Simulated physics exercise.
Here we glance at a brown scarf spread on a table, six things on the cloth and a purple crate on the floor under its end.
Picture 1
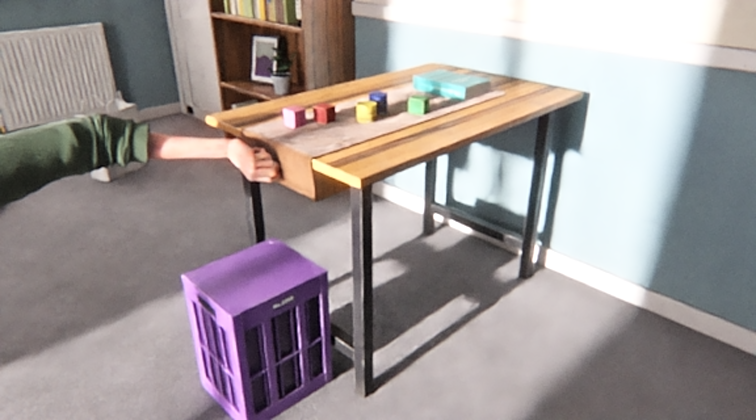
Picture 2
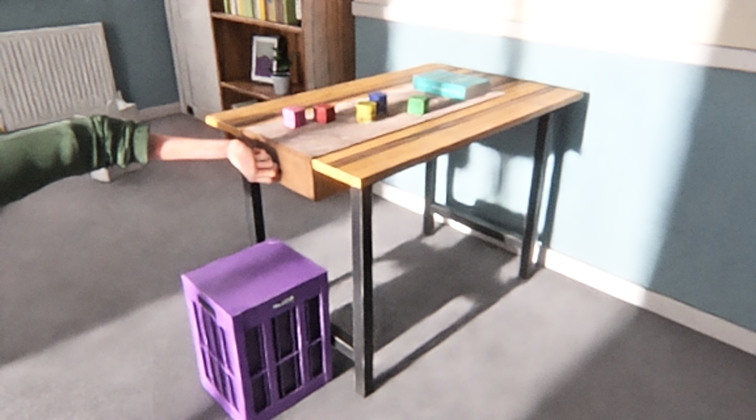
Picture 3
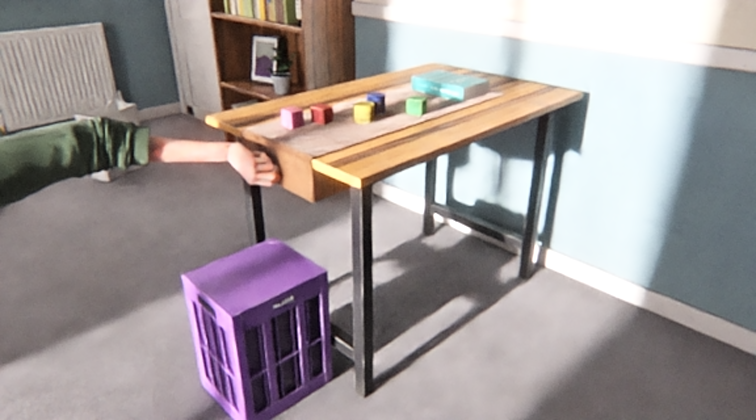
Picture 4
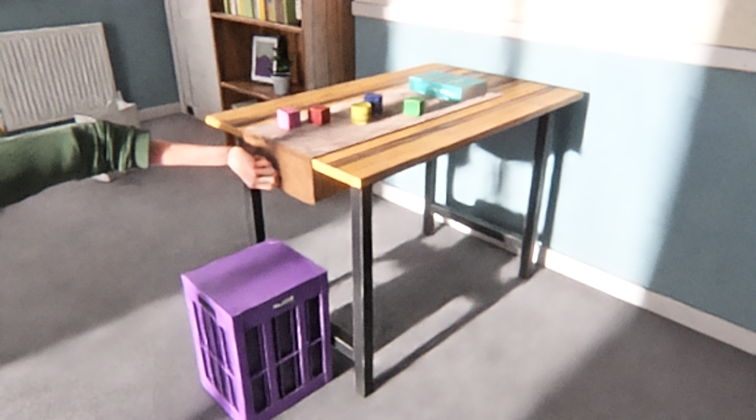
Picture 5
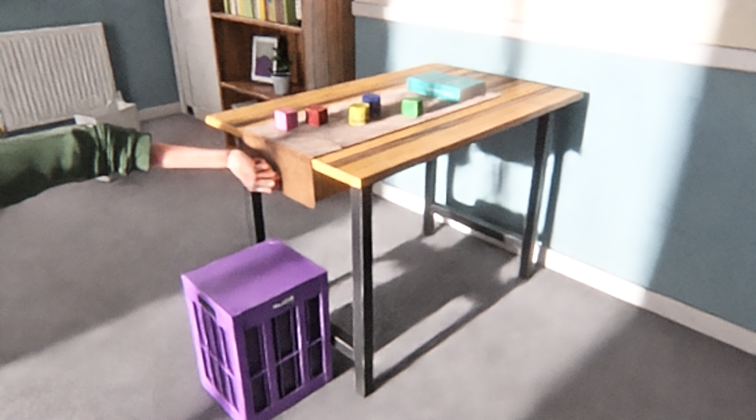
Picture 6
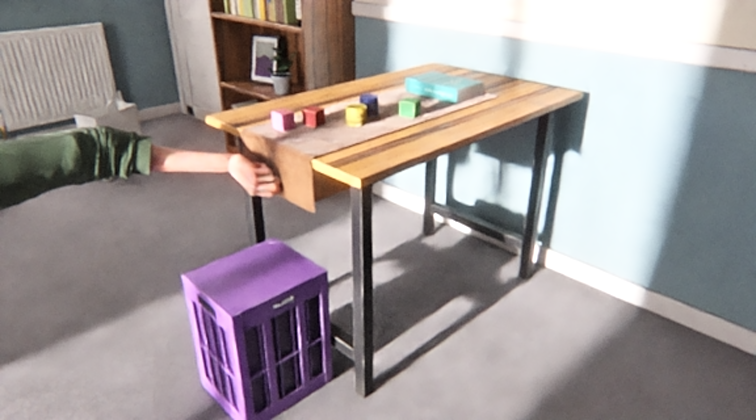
A hand at the left gripped the end of a brown cloth on a wooden table and slowly drew it down a little, shifting the small colored blocks on it slightly left, above a purple crate.
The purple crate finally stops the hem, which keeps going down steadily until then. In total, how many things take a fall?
The number still up top goes down by two, if you watch closely.
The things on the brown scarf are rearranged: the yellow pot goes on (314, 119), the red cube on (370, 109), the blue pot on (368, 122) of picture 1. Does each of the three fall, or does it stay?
The yellow pot will end up off, the red cube will stay where it is, the blue pot will stay where it is.
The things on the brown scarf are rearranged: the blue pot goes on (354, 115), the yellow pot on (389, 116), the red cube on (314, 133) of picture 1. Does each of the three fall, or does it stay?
The blue pot stays put; the yellow pot stays put; the red cube ends up off.
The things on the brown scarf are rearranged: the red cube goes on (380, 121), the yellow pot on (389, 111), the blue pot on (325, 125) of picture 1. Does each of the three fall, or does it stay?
Outcome: The red cube is still in place, the yellow pot is still in place, the blue pot is gone.
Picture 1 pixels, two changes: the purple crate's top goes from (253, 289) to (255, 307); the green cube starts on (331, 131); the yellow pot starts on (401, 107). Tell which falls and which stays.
Green cube is gone, yellow pot stays.
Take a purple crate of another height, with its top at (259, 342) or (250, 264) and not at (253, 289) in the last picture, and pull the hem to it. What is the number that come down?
The numbers are 4 and 1.
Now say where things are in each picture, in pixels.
In the first picture, hem (315, 198); pink cube (295, 108); red cube (324, 106); yellow pot (366, 103); blue pot (378, 94); green cube (419, 97); top of the crate (253, 289).
In the second picture, hem (314, 199); pink cube (294, 109).
In the third picture, hem (313, 202); red cube (322, 107).
In the fourth picture, hem (315, 205); yellow pot (361, 105); top of the crate (253, 289).
In the fifth picture, hem (314, 209); blue pot (371, 96).
In the sixth picture, hem (315, 212); pink cube (283, 111); red cube (313, 109); yellow pot (356, 106); blue pot (369, 96); green cube (410, 100).
Early on, hem near (280, 224); all still up.
Midway, hem on the crate; pink cube and red cube gone.
Finally, hem on the crate; pink cube and red cube gone. It carries off two.
